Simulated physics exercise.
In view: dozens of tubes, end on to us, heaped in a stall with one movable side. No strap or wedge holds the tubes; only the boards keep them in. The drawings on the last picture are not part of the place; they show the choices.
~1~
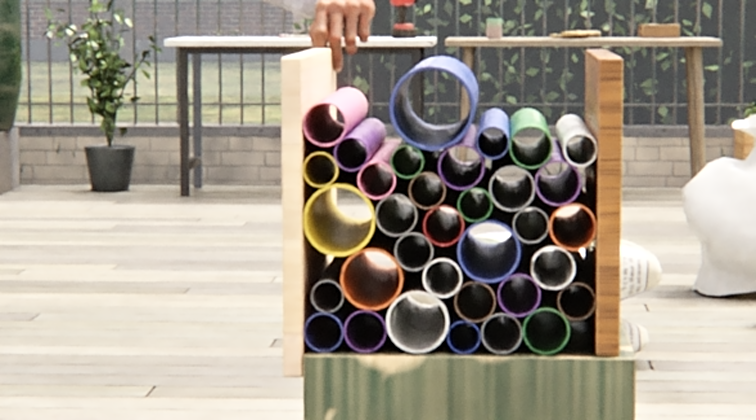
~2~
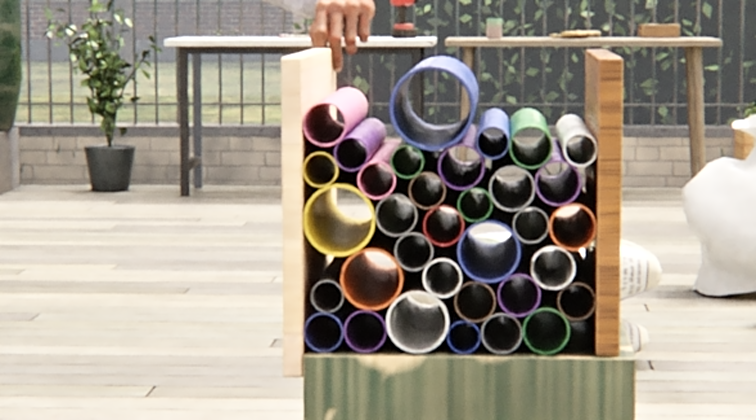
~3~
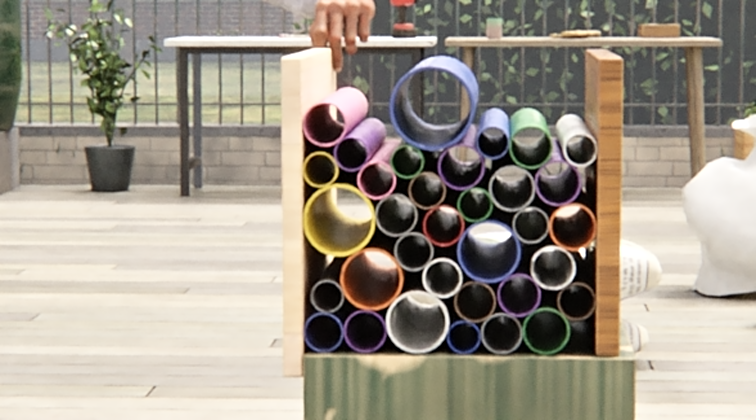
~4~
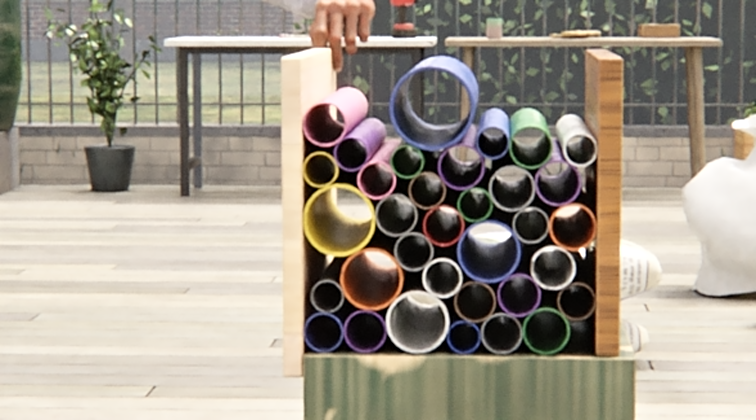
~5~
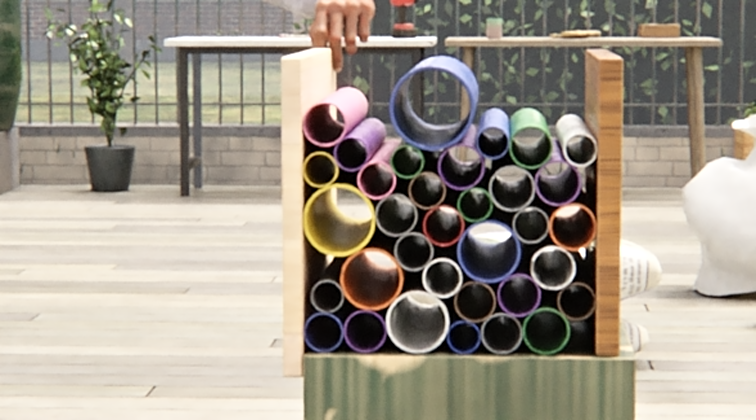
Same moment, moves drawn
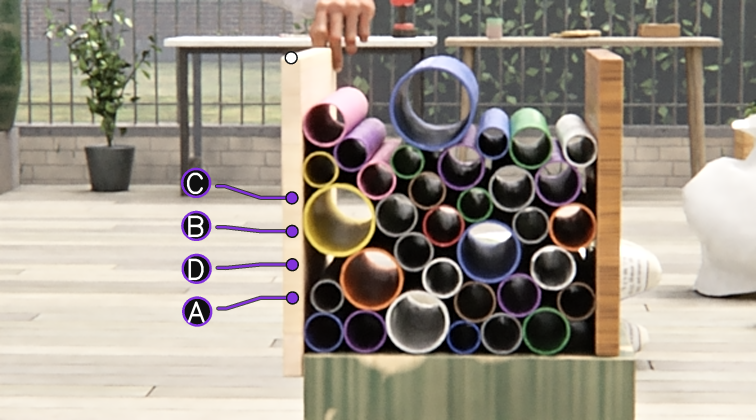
Nothing moves as colourful tubes sit heaped between two boards, a hand resting behind.
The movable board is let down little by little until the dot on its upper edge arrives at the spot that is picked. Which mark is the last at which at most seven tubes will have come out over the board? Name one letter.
D is the limit.
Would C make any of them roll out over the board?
Yes, at C.
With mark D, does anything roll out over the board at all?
Yes, at D.
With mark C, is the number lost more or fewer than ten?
At C, fewer than ten.
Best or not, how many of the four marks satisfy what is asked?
Three of the four.
On the marked copy, A at (292, 298); B at (292, 232); C at (292, 198); D at (292, 265); the white dot at (291, 57).
Taking D. A third of the way, top of the board (303, 145).
Two thirds of the way, top of the board (303, 243).
When it is over, top of the board (303, 264), about four out over the board.
As for the rest, A eight out over the board; B three out over the board; C one out over the board.
